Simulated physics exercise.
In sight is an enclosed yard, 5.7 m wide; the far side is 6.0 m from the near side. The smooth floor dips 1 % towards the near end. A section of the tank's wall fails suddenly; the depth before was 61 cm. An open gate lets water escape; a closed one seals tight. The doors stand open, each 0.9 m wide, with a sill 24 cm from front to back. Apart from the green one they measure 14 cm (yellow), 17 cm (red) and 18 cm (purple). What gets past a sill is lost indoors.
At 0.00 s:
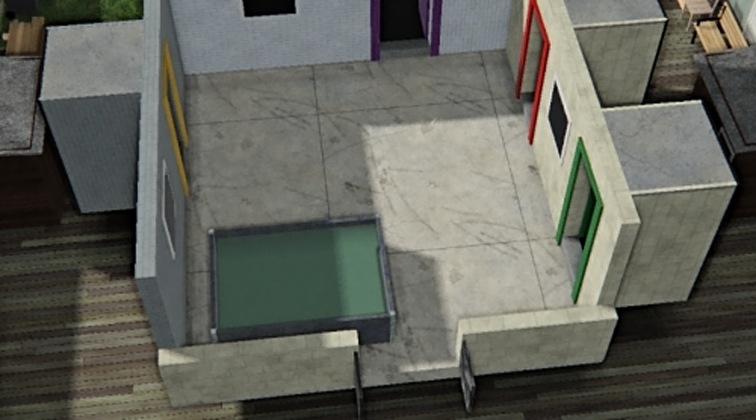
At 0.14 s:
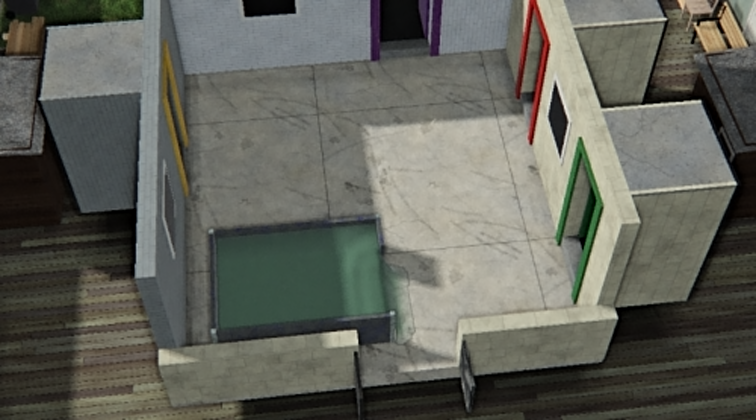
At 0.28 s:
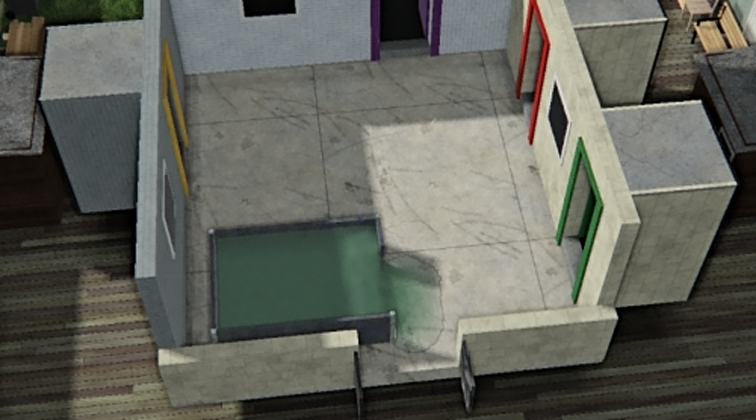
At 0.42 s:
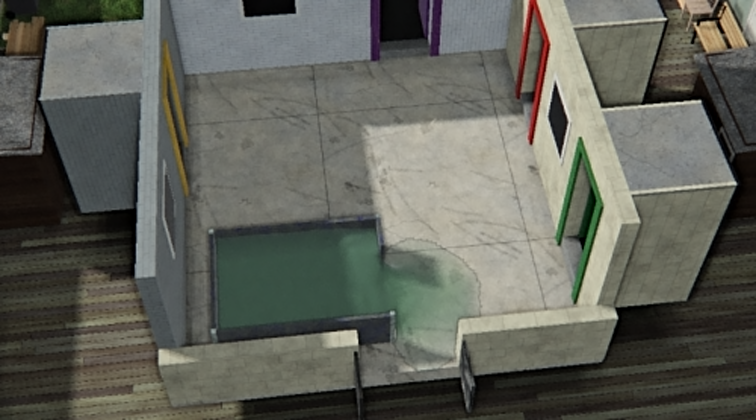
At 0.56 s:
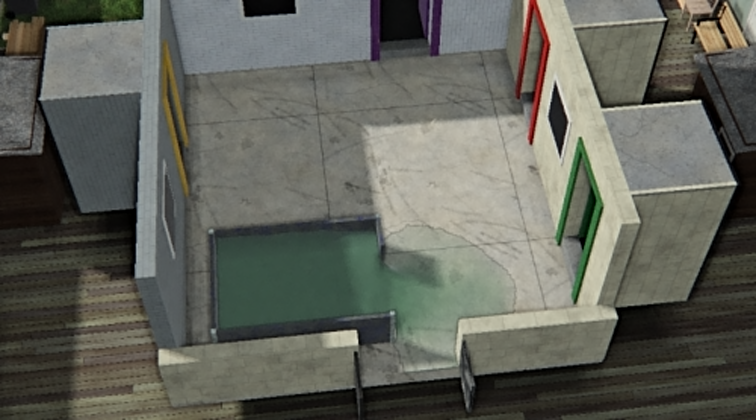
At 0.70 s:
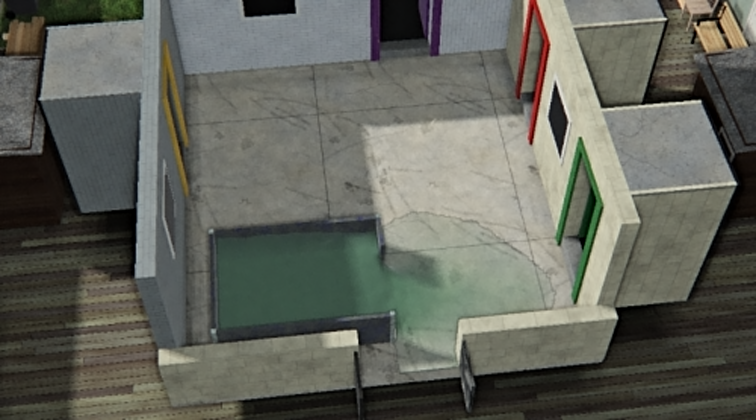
Green water pours from the tank's open right side and spreads rightward across the pale floor.
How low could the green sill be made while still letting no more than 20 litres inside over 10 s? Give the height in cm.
Close to 25.5 cm is just enough.
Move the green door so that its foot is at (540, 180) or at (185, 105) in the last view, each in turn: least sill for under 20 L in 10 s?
About 8.5 and 10.0 cm.
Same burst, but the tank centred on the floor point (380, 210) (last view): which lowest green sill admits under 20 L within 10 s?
Then roughly 24 cm.
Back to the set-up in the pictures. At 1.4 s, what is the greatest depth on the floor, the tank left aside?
Up to some 48 cm.
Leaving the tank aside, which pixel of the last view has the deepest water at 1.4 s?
Near (579, 338).
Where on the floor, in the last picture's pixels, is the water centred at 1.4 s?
Around (357, 301).
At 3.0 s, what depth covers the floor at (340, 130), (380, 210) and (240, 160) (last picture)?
About 0, 0 and 0 cm.
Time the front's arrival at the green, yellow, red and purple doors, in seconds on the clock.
Arrival: Green 0.8 s, yellow 6.5 s, red 2.2 s, purple 3.8 s.
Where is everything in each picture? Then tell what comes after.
The first frame shows the tank at (300, 275) is whole and still, 61 cm deep; the green door at (577, 230) is dry.
In the second frame, the gap is at (385, 296), the front 0.3 m out at a hidden place; the back of the tank holds 61 cm.
In the third frame, the gap is at (385, 297), the front 0.8 m out at (435, 289); the back of the tank holds 61 cm.
In the fourth frame, water pours out at (385, 298) and has run 1.3 m, to (475, 302); about 8 cm deep outside, 61 cm at the back.
In the fifth frame, the front is at (510, 295), 1.9 m from the gap at (385, 298); 3.2 m2 of floor is wet, 61 cm left at the back.
In the sixth frame, the gap is at (385, 298), the front 2.4 m out at (547, 298); the back of the tank holds 60 cm; 0.4 m in a straight line remain to the green door at (577, 230).
After 1.4 s water covers 20 % of the floor, deepest (48 cm) near (579, 338); 26 cm at the green door, 0 litres in over its 25 cm sill.
After 3.0 s water covers 30 % of the floor, deepest (33 cm) near (573, 317); 28 cm at the green door, 18 litres in over its 25 cm sill.
After 10.0 s water covers 95 % of the floor, deepest (16 cm) near (188, 367); 7 cm at the green door, 23 litres in over its 25 cm sill.
At the green door as built, the water arrived by 0.9 s and peaked near 33 cm at 2.0 s.
With a sill of 23 cm, 39 litres would have come in within the 10 s; with 31 cm, 2 litres. So under 20 litres takes about 25.5 cm.
